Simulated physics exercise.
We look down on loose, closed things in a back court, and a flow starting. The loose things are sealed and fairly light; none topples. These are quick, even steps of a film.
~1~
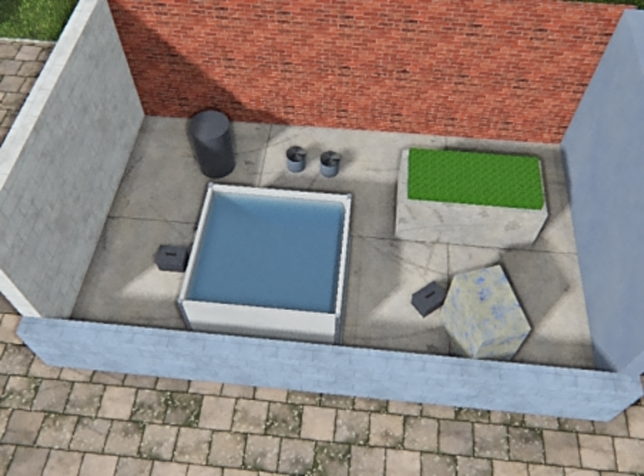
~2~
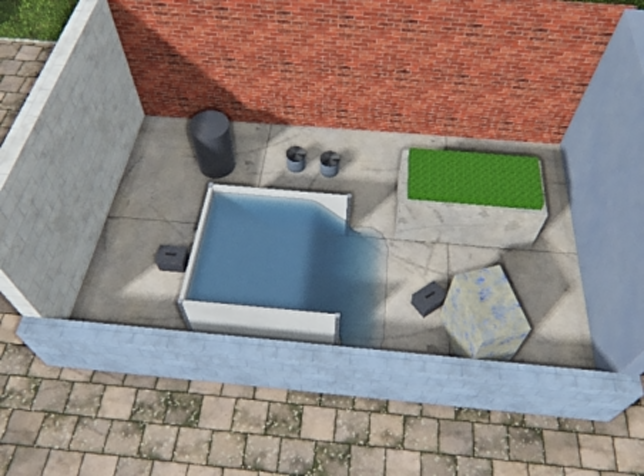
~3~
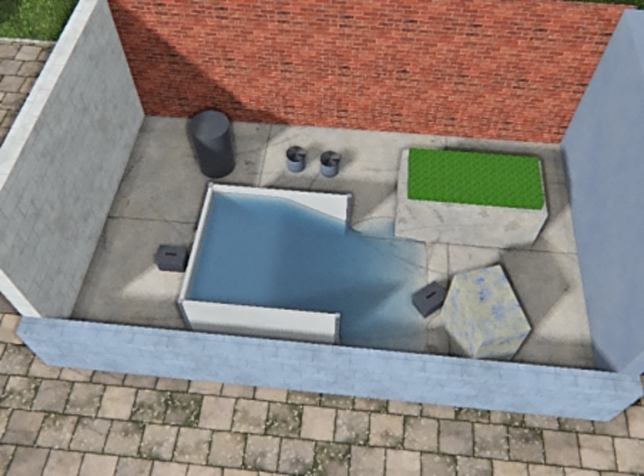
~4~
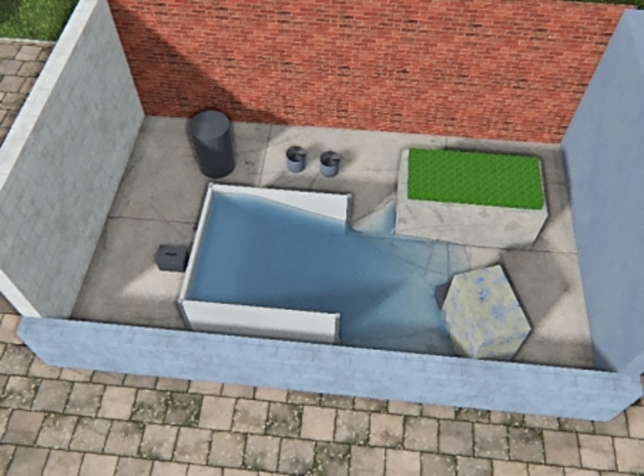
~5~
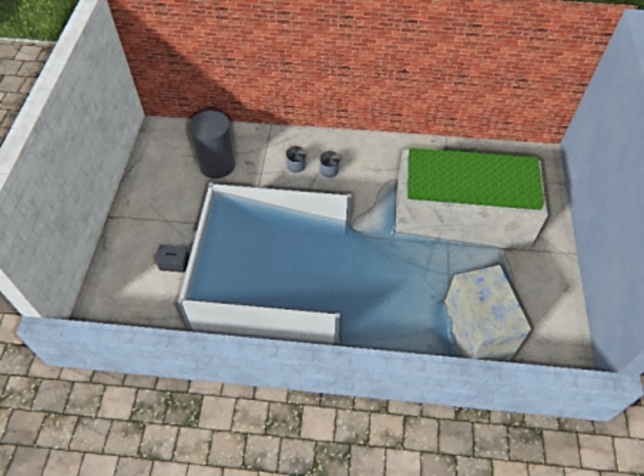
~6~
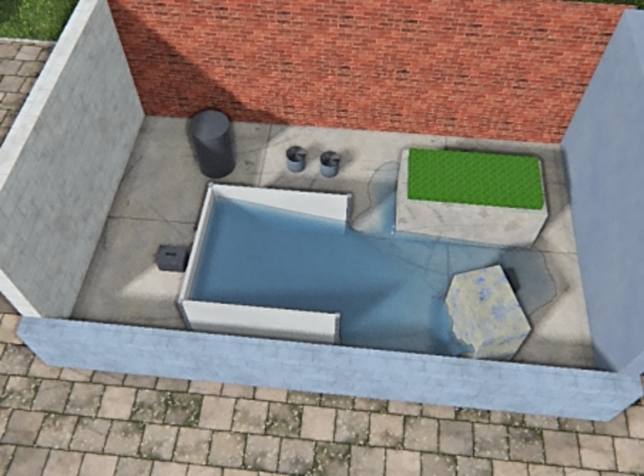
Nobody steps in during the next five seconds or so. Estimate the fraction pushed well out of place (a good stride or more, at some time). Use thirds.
Share: From one to two thirds.
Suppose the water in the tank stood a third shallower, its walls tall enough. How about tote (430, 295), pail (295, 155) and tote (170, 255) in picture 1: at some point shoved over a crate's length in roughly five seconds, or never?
In turn: Pushed that far, no, not that far.
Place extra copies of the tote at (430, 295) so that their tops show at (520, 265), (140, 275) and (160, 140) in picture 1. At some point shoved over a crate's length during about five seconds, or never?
One after the other: That far or more, less than that, less than that.
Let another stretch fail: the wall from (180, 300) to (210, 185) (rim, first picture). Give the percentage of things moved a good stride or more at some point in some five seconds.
Some 100 per cent.
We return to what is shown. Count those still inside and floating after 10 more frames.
That makes 1.
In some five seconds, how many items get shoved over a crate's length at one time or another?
That makes 3.
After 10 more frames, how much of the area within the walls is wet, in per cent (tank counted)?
Close to 55 %.
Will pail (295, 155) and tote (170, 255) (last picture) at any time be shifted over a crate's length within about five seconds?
In turn: Moved that far, short of that.
A moment on, 1 of 5 are well off their spots; 1 afloat.
Next, 1 of 5 are well off their spots; 1 afloat.
Later, 1 of 5 are well off their spots; 1 afloat.
In the end, 3 of 5 are well off their spots, and 3 have been at some point; 3 afloat.
